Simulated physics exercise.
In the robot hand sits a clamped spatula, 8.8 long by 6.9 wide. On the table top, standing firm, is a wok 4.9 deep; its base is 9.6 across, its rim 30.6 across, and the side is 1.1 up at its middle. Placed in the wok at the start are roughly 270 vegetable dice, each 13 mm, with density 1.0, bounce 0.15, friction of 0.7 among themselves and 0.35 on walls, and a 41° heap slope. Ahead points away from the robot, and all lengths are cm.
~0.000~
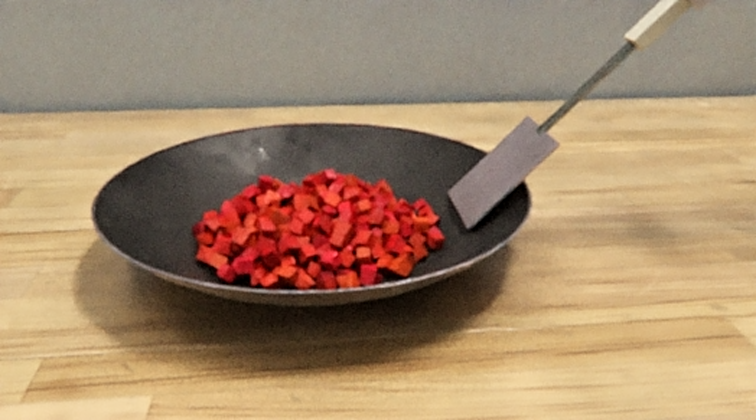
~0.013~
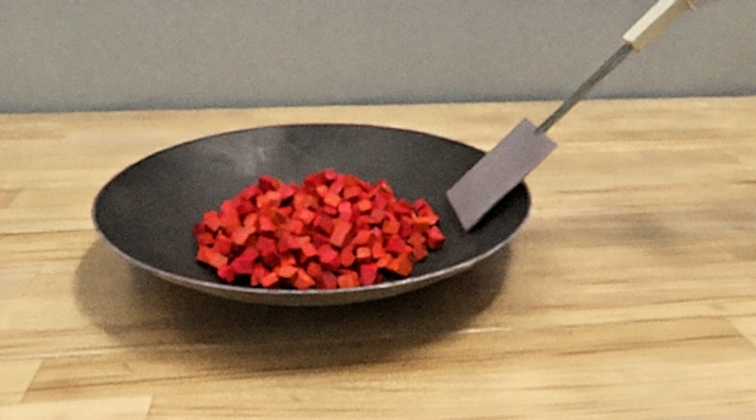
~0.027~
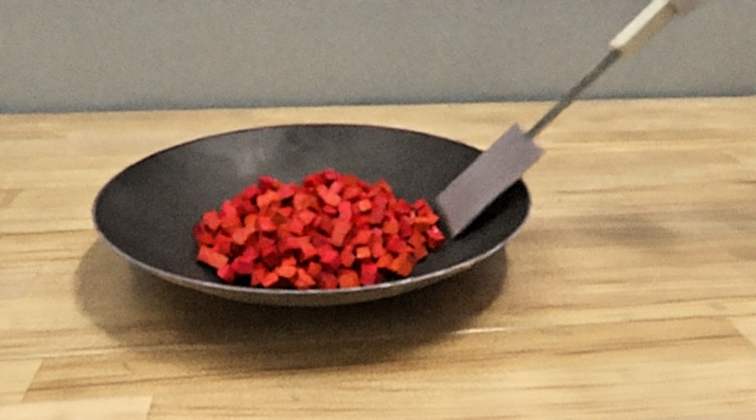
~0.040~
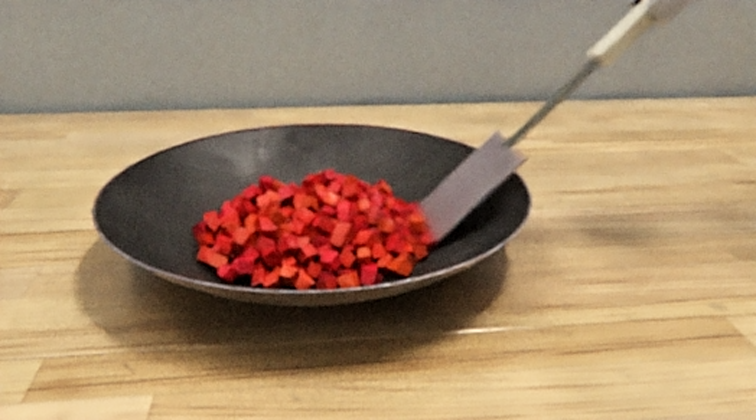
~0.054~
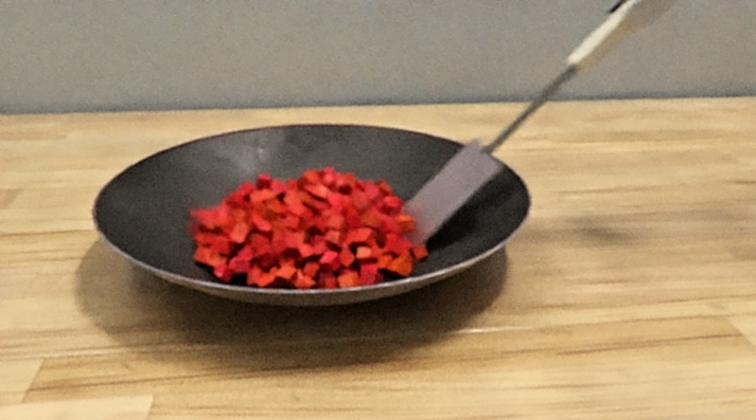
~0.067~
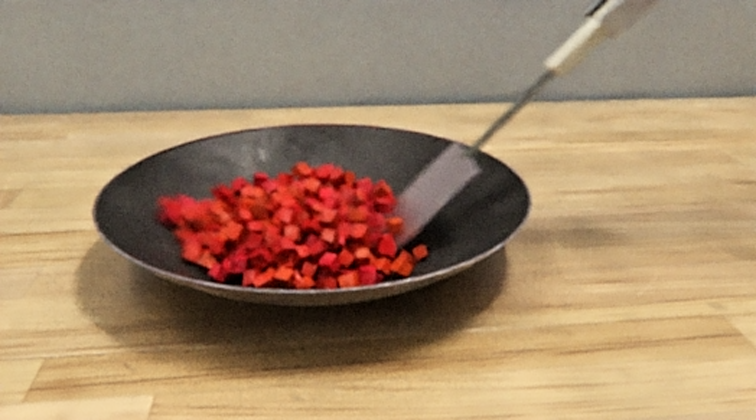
On a wooden table top, a spatula moves left into red vegetable dice in a dark wok, pushing the heap leftward.
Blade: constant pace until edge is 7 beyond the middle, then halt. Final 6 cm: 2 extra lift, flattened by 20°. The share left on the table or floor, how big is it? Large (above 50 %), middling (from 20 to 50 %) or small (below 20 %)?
Small; below 20 %.
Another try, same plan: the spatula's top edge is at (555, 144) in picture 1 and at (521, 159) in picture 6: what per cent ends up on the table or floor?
Near 10 in a hundred.
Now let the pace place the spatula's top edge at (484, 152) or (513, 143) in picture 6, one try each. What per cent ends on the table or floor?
15 % and 10 %.
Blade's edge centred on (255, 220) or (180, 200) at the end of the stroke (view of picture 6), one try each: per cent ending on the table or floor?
Try 1: Approx. 10 %; try 2: Approx. 40 %.
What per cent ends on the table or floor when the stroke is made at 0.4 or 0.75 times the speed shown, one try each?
Roughly 10 percent for the first try, 15 percent for the second.
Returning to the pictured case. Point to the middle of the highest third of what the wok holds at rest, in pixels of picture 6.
Somewhere around (176, 205) in the last picture.
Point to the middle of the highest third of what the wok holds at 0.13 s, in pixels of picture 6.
About pixel (209, 205).
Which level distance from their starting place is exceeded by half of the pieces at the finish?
Some 8 cm.
By 0.10 s, sloping 46°, highest piece 7 above the table; 268 in the wok.
By 0.13 s, sloping 40°, highest piece 9 above the table; 263 in the wok, 5 on the blade or in flight.
By 0.35 s, sloping 26°, highest piece 6 above the table; 232 in the wok, 36 on the table or floor.
By 1.40 s, sloping 26°, highest piece 6 above the table; 232 in the wok, 36 on the table or floor.
Final count, 232 in the wok, 36 on the table or floor. That is 13 % on the table or floor.
